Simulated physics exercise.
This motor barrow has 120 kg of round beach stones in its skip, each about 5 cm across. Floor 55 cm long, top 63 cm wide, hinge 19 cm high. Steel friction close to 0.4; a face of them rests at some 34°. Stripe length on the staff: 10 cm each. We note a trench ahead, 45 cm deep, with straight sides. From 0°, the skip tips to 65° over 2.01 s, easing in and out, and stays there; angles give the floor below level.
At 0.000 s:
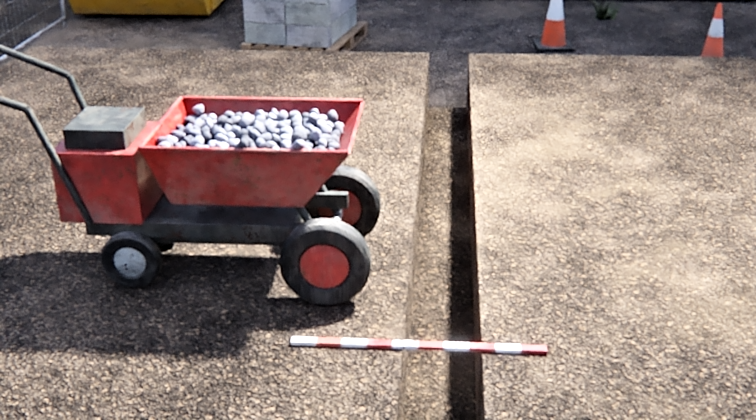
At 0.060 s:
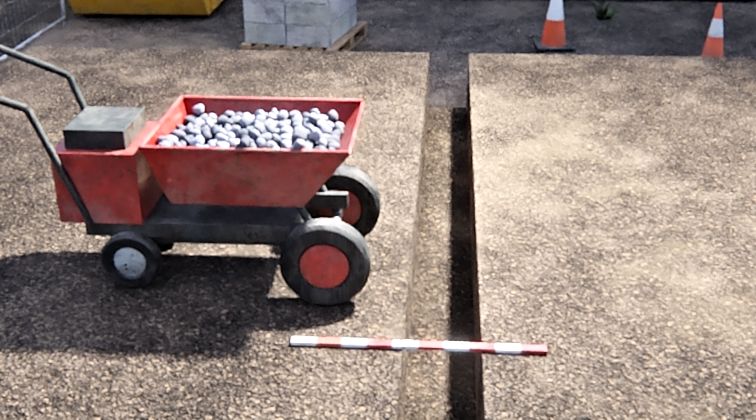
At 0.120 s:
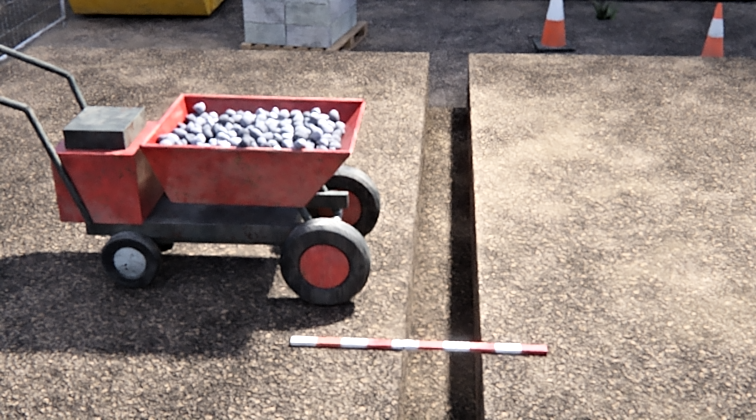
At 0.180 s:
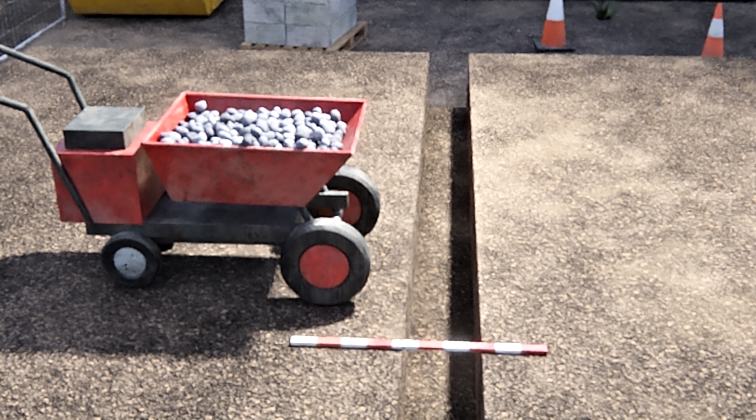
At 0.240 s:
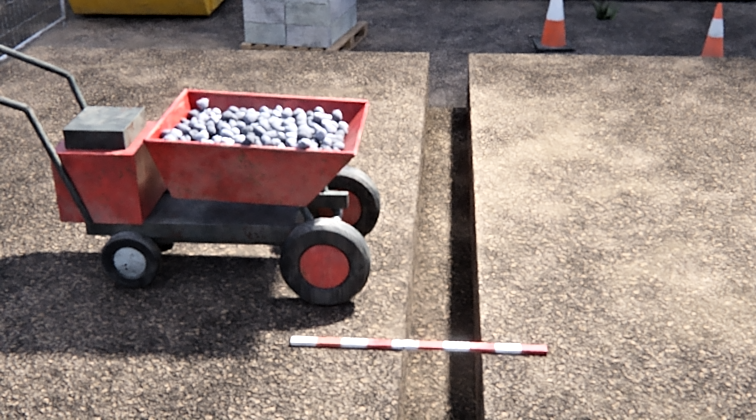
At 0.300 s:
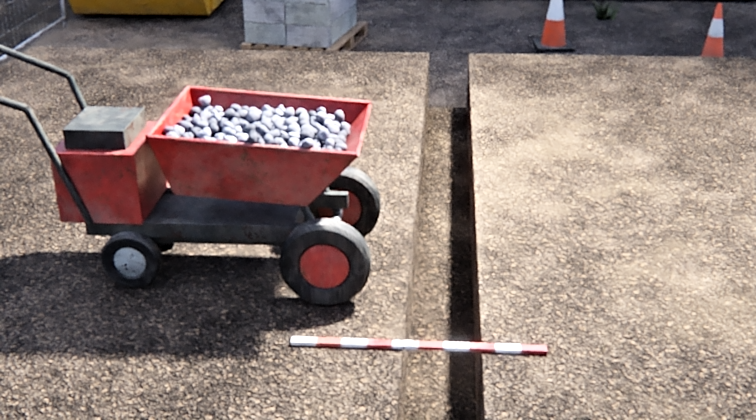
On sunlit rough ground beside a narrow straight trench, a red motor barrow stands with its skip full of round grey stones, a striped staff lying across the trench. The skip starts level, then its left end rises very slightly, the stones barely shifting while the wheels stay still.
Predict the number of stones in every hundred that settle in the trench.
Close to 47 in a hundred.
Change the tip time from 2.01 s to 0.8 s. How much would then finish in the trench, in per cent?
In that case, around 30%.
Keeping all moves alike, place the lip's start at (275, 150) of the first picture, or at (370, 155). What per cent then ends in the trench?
It'd be around 100 per cent and after that around 30 per cent.
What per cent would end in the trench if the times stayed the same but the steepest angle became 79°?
Expect roughly 35 per cent.
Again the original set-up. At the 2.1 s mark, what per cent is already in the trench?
I'd put it near 15 per cent.
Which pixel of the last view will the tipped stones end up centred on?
(491, 272).
After 1.5 s the floor is at 55°; 98 % in the skip, 2 % in the trench; the foremost stones are at (464, 209).
After 2.1 s the floor is at 65°; 44 % in the skip, 14 % in the trench, 42 % past the trench; the foremost stones are at (599, 267).
After 2.5 s the floor is at 65°; 23 % in the skip, 22 % in the trench, 54 % past the trench; the foremost stones are at (670, 287).
After 4.4 s the floor is at 65°; 0 % in the skip, 47 % in the trench, 53 % past the trench; the foremost stones are at (698, 291).
